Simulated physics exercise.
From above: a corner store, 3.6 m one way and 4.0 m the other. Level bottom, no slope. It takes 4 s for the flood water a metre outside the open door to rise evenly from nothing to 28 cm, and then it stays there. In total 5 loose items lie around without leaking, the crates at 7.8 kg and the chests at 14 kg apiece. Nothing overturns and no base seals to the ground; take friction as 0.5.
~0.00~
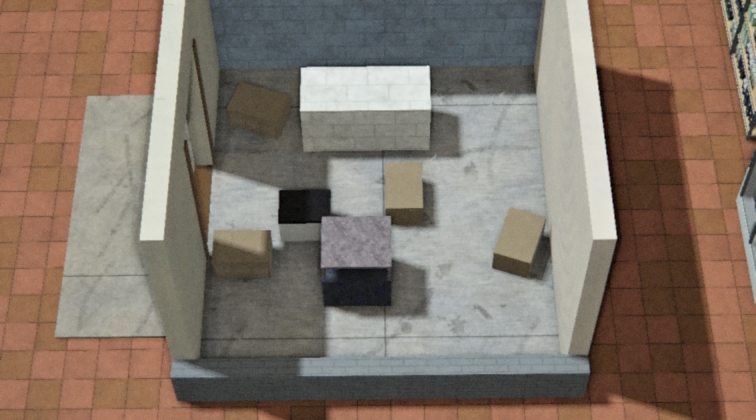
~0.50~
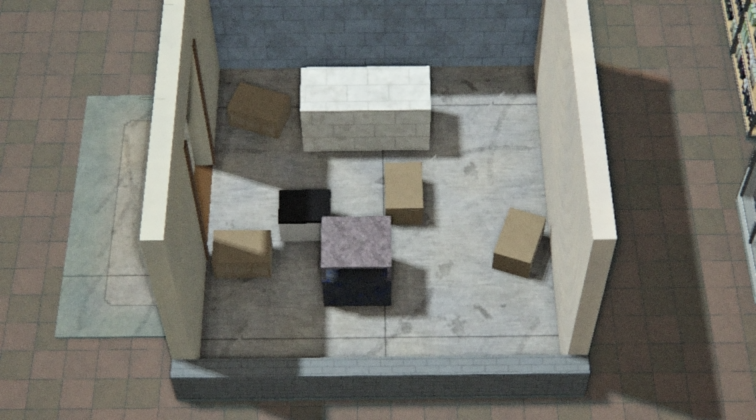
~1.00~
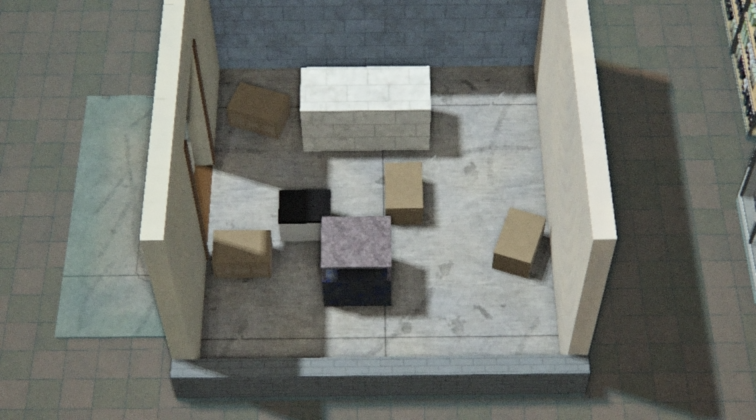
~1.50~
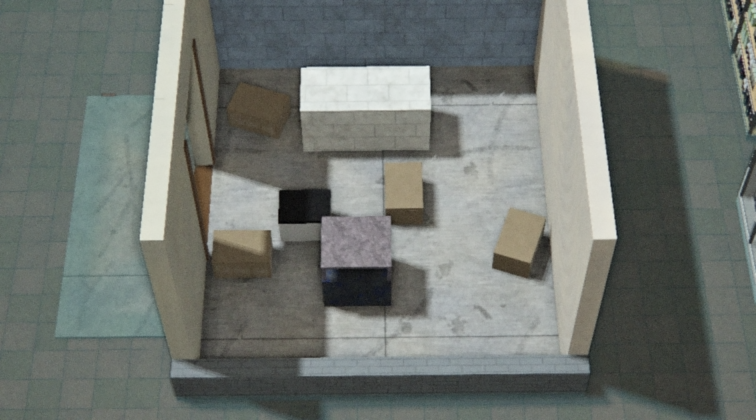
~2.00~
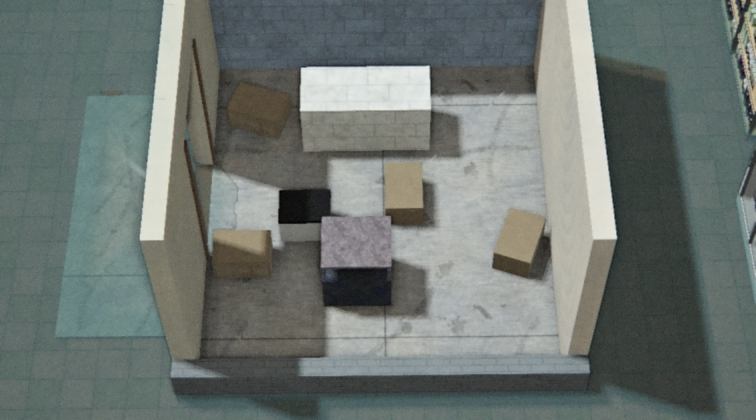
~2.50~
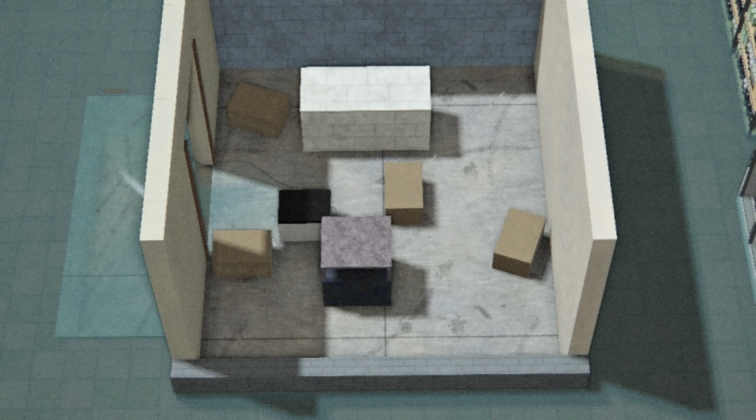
Greenish water spreads over the reddish tiled ground around a roofless corner store, seen steeply from above by a camera that stays still. Inside the pale walls, a long white block stands at the back, a purple-topped dark block and a smaller black-topped one near the middle, and tan boxes around them. The tiles dull to grey-green, then a thin sheet slips through the left doorway onto the floor, while nothing inside shifts.
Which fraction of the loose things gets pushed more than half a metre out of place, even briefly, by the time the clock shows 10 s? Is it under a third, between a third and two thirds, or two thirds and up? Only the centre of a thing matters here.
Upper band.
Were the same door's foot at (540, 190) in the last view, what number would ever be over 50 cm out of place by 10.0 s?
Then the count would be 5.
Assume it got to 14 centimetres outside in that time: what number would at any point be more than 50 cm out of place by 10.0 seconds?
So the tally would be 3.
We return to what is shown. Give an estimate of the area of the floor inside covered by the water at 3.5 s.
Somewhere around 3.5 m2, roughly.
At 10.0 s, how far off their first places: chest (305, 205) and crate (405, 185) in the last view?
The first is 250 cm from its start, the second 120 cm.
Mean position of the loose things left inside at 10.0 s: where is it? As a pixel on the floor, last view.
Near (360, 276).
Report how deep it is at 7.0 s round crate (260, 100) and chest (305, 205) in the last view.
About 4 and 14 cm.
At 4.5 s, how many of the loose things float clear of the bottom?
At that time the total is 0.
After 3.5 s 0 of 5 are over 50 cm from their spots; 0 afloat.
After 4.5 s 1 of 5 are over 50 cm from their spots; 0 afloat.
After 7.0 s 3 of 5 are over 50 cm from their spots; 5 afloat.
After 10.0 s 4 of 5 are over 50 cm from their spots, and 4 have been at some point; 5 afloat.
